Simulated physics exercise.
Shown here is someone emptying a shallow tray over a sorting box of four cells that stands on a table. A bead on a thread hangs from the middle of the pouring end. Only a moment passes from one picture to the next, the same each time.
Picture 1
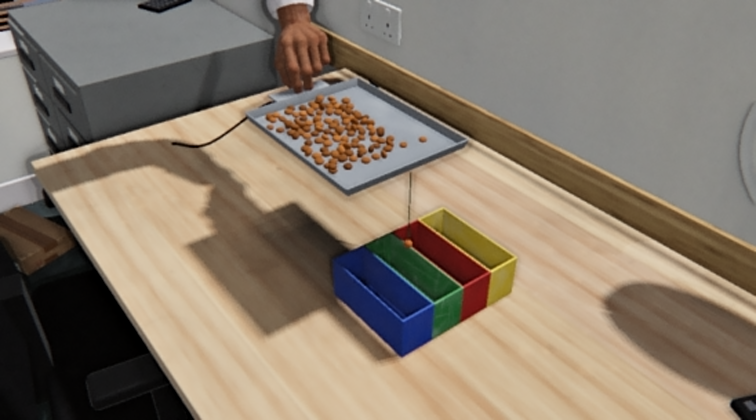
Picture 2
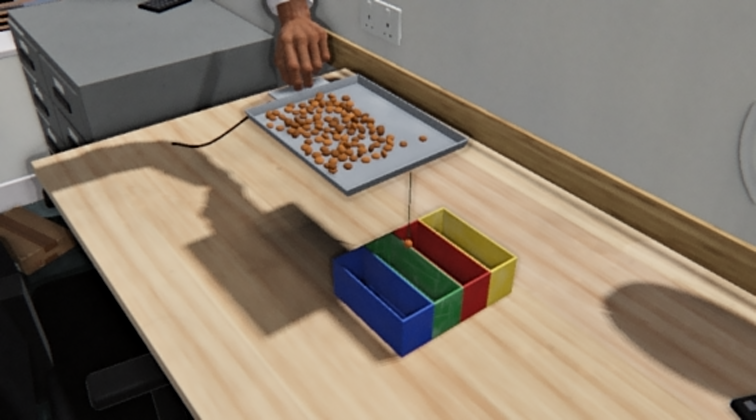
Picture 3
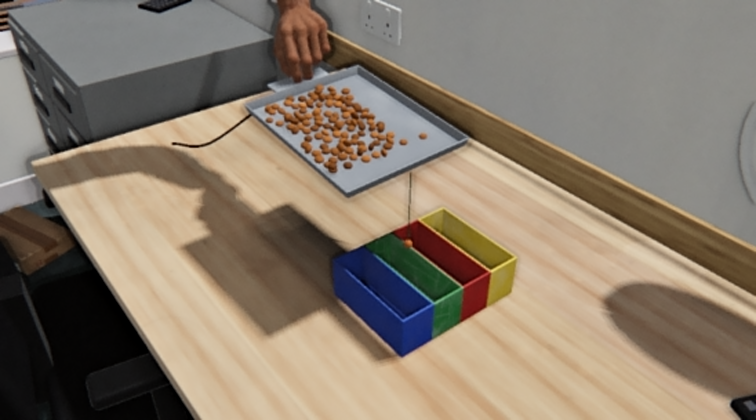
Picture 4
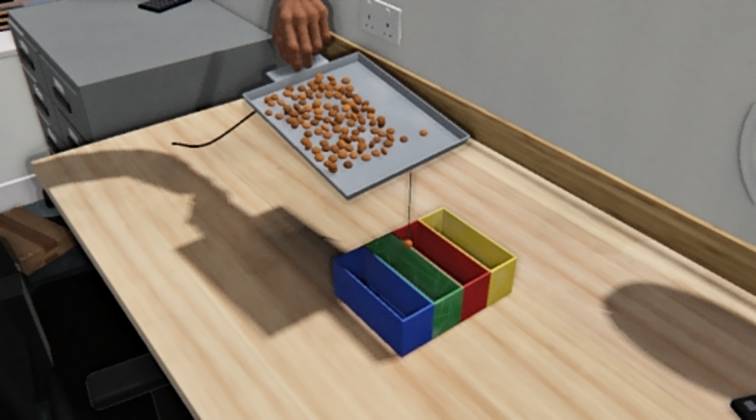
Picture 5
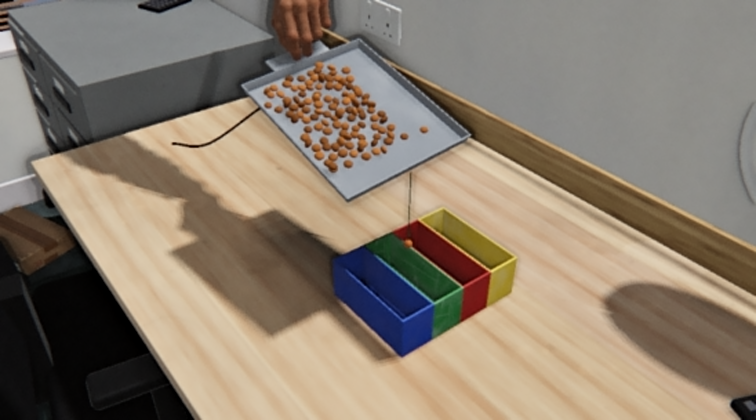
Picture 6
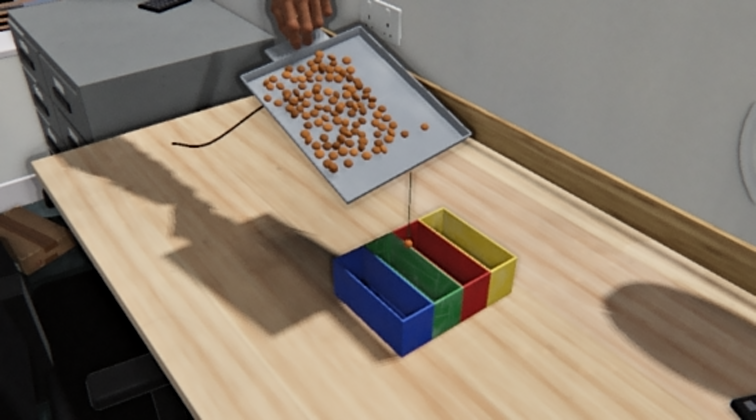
On a wooden table, a hand holds a shallow grey tray of small brown pieces above a box with blue, green, red and yellow cells, then gradually raises its far end, tilting the tray toward the box's side.
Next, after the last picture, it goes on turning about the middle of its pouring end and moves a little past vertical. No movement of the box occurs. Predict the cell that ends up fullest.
I would say the blue cell.
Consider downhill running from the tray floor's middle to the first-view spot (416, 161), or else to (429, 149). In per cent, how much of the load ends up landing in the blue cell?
The first comes to 10 %, while the second comes to 0 %.
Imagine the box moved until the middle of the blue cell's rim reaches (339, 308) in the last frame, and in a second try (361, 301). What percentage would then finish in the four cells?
Roughly 100 per cent the first time and 100 per cent the second.
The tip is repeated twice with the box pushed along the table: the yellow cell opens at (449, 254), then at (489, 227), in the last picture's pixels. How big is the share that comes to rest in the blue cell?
In order, 50 % and 10 %.
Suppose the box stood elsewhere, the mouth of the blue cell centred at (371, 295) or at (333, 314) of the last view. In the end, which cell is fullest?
Try one: Blue; try two: The green cell.
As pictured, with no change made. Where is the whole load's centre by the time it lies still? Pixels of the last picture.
I'd say the middle ends up at about (373, 336).
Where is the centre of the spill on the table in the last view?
Centre: Roughly (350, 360).
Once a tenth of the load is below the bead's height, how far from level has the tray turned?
Roughly 70°.
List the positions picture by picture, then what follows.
Corners of the pouring end near (348, 187) and (465, 139), level; middle of the load near (339, 131), bits of cat kibble; bead on its thread near (408, 244); blue cell near (418, 327); green cell near (447, 310); red cell near (475, 294); yellow cell near (502, 279), in the first frame.
Corners of the pouring end near (348, 188) and (465, 139), level; middle of the load near (339, 130), in the second frame.
Corners of the pouring end near (348, 189) and (465, 137), tipped barely, lowest at the left corner; middle of the load near (339, 126), in the third frame.
Corners of the pouring end near (348, 192) and (466, 136), tipped a little, lowest at the left corner; middle of the load near (339, 120), in the fourth frame.
Corners of the pouring end near (348, 195) and (466, 134), tipped clearly, lowest at the left corner; middle of the load near (339, 114), in the fifth frame.
Corners of the pouring end near (348, 198) and (467, 133), tipped clearly, lowest at the left corner; middle of the load near (339, 109); blue cell near (418, 327); green cell near (447, 310); red cell near (475, 294); yellow cell near (502, 279), in the sixth frame.
Shortly afterwards, tray tipped steeply; the bulk on the tray; only a few in the blue cell; only a few in the green cell; near a quarter falling or outside the box.
Next, tray tipped past a quarter turn; a little on the tray; near a quarter in the blue cell; a little in the green cell; near two thirds falling or outside the box.
Some moments later, tray tipped past a quarter turn; near a third in the blue cell; a little in the green cell; near half falling or outside the box.
In the end, tray tipped past a quarter turn; near a third in the blue cell; a little in the green cell; none at all in the red cell; none at all in the yellow cell; near half outside the box.
